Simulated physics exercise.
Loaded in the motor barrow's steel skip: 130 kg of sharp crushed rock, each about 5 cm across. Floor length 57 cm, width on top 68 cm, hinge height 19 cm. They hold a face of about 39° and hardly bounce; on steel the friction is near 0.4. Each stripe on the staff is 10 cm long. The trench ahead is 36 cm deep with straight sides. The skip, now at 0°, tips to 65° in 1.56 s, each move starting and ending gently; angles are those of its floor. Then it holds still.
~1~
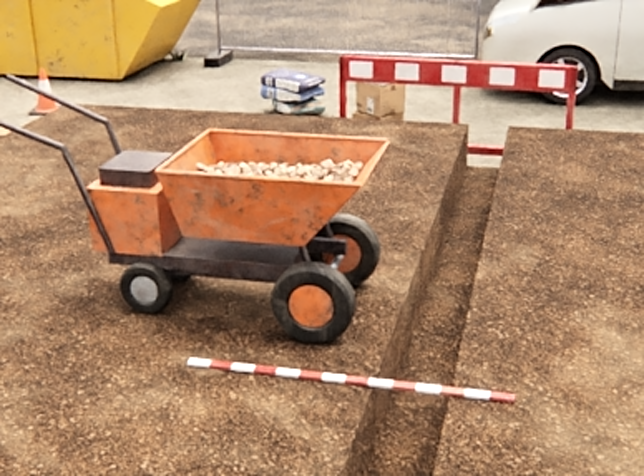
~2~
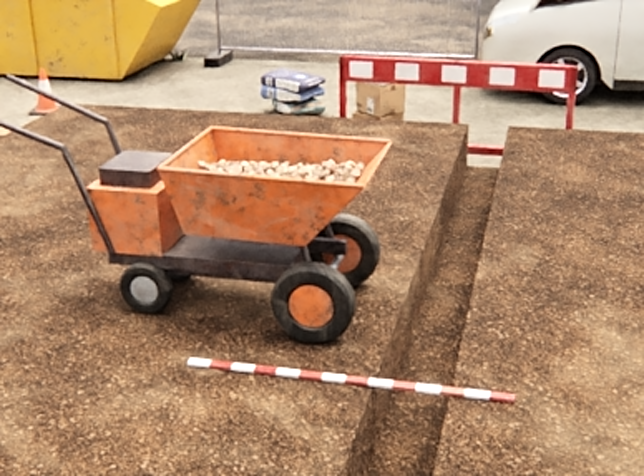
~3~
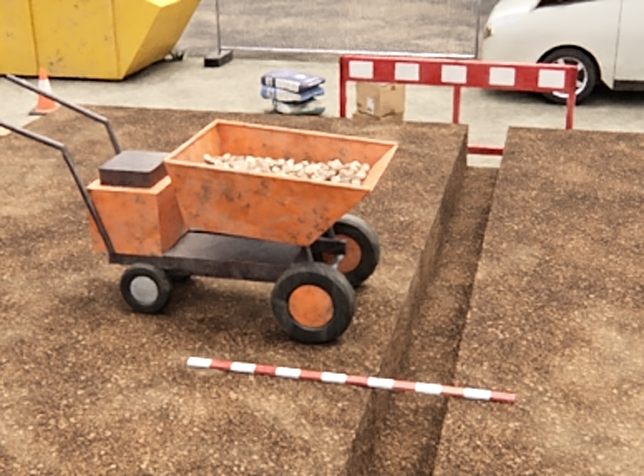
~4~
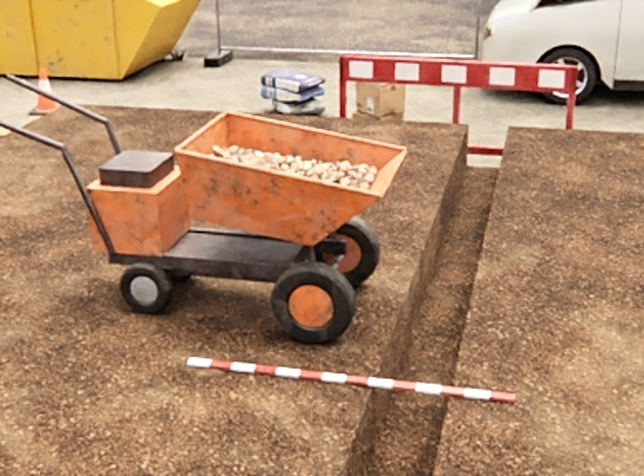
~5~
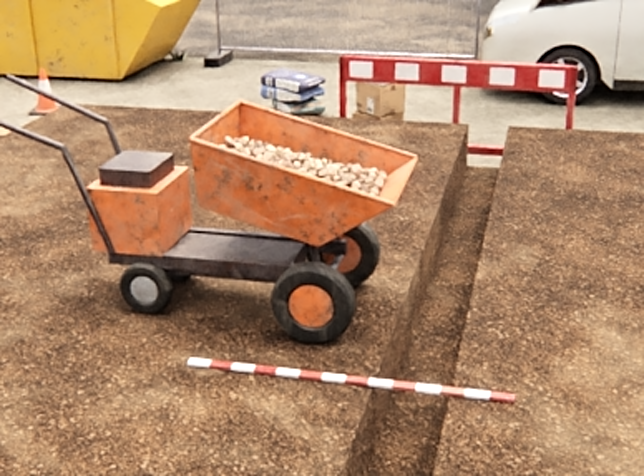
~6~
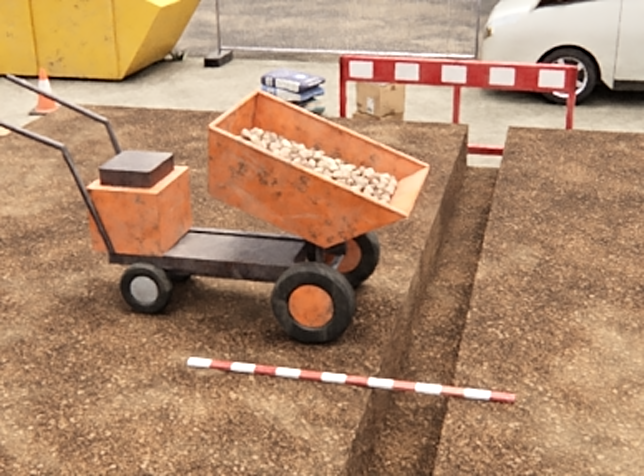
The clip shows an orange motor barrow loaded with pale stones standing beside a straight trench, a red-and-white staff lying in front, as its skip slowly tilts forward to the right, the rear rising while the wheels stay still.
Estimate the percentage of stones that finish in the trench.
Close to 20 in a hundred.
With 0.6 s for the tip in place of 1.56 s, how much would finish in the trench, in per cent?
Then about 10 per cent.
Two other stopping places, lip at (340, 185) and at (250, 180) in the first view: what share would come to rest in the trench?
About 35 and 40 per cent.
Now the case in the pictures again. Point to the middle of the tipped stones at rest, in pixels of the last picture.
Around (488, 326).
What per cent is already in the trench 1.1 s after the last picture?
Some 0 per cent.
Then, 0.6 s after the last picture the floor is at 55°, 100 % in the skip; the foremost stones are at (430, 251).
Then, 1.1 s after the last picture the floor is at 65°, 92 % in the skip, 8 % past the trench; the foremost stones are at (506, 332).
Then, 1.4 s after the last picture the floor is at 65°, 66 % in the skip, 34 % past the trench; the foremost stones are at (565, 331).
Then, 3.4 s after the last picture the floor is at 65°, 37 % in the skip, 20 % in the trench, 43 % past the trench; the foremost stones are at (606, 333).
